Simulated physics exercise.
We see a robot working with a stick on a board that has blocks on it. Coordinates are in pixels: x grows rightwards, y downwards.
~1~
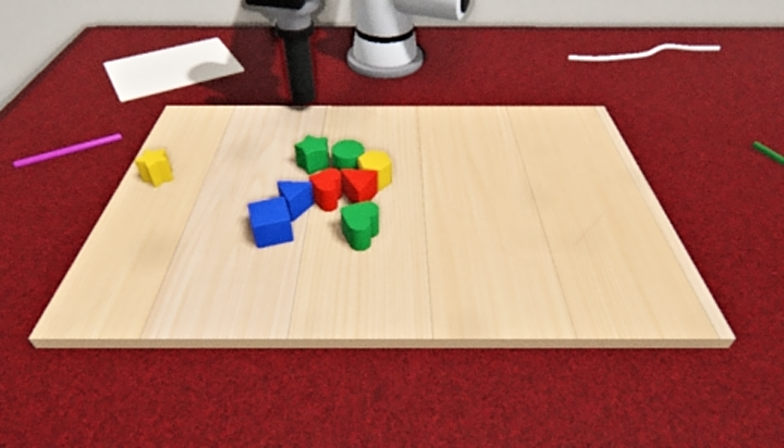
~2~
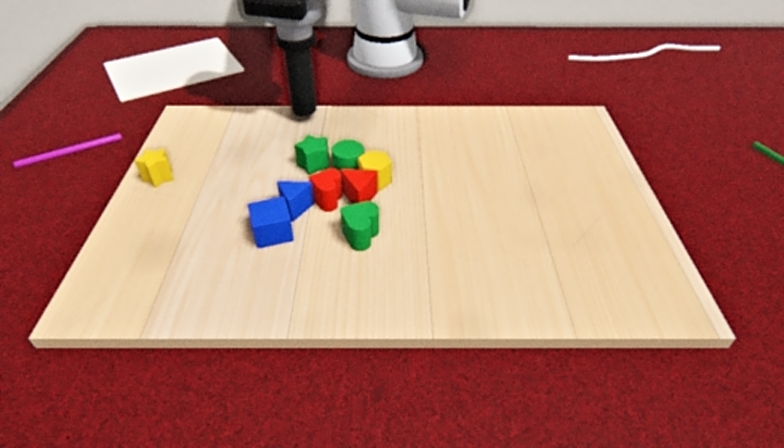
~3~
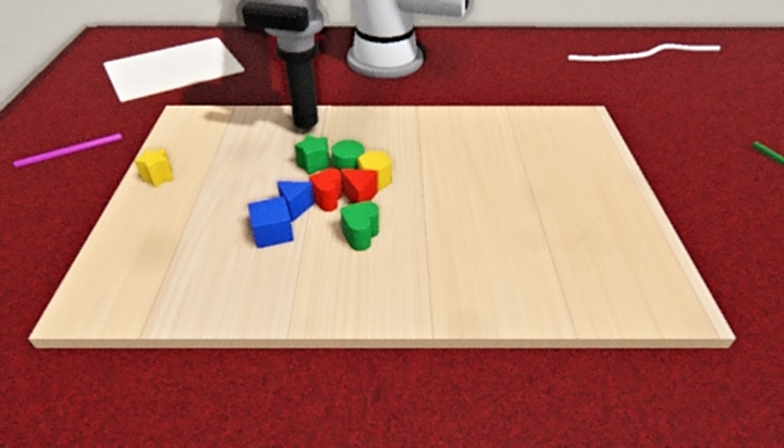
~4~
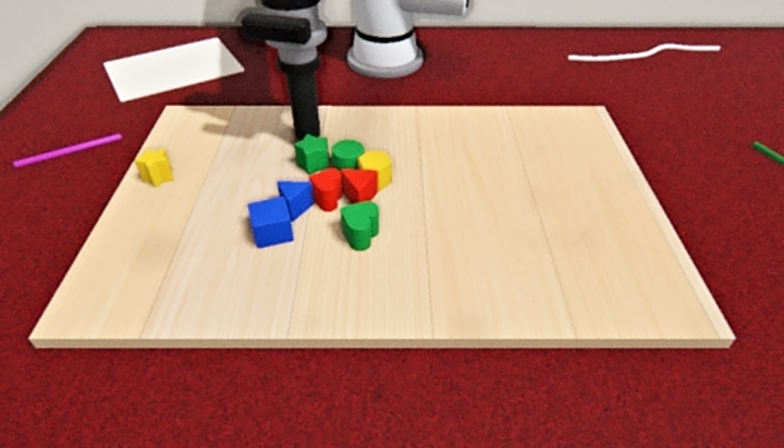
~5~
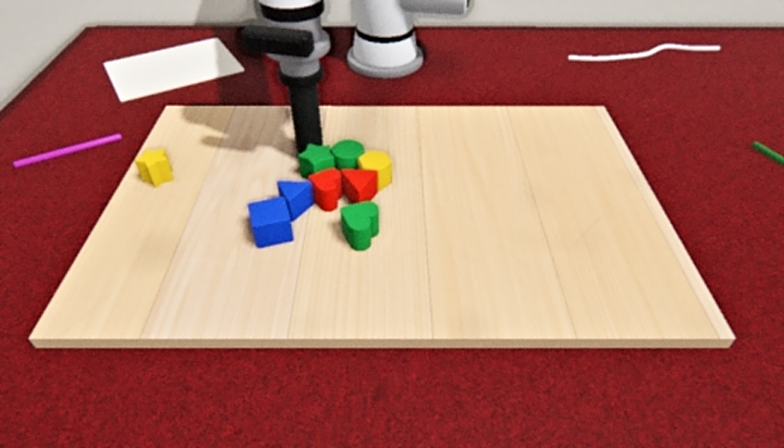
A robot arm moves its black stick forward and slightly nudges the green star-shaped block.
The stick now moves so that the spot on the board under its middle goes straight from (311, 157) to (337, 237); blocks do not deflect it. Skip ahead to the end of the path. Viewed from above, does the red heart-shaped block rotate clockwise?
Final answer: Yes.
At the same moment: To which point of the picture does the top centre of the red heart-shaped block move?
The answer is (348, 258).
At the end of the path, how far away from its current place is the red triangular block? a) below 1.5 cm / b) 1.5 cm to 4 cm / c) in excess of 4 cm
Option b.
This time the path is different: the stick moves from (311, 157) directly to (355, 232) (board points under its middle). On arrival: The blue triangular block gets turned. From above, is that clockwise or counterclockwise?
It ends up turned clockwise.
The first path, step by step. One third of the way, stick (318, 172); green star-shaped block (329, 174), turned 40° anticlockwise; red heart-shaped block (331, 193), turned 40° clockwise; red triangular block (365, 180), turned 10° anticlockwise.
Two thirds of the way, stick (326, 199); blue triangular block (295, 191), turned 40° clockwise; green star-shaped block (338, 202), turned 35° anticlockwise; red heart-shaped block (337, 223), turned 45° clockwise; red triangular block (373, 188), turned 90° anticlockwise; green heart-shaped block (373, 225), turned 55° anticlockwise.
At the end, stick (337, 228); blue triangular block (297, 193), turned 60° clockwise; green star-shaped block (349, 233), turned 35° anticlockwise; red heart-shaped block (348, 258), turned 40° clockwise; red triangular block (373, 188), turned 90° anticlockwise; green heart-shaped block (390, 241), turned 100° anticlockwise.
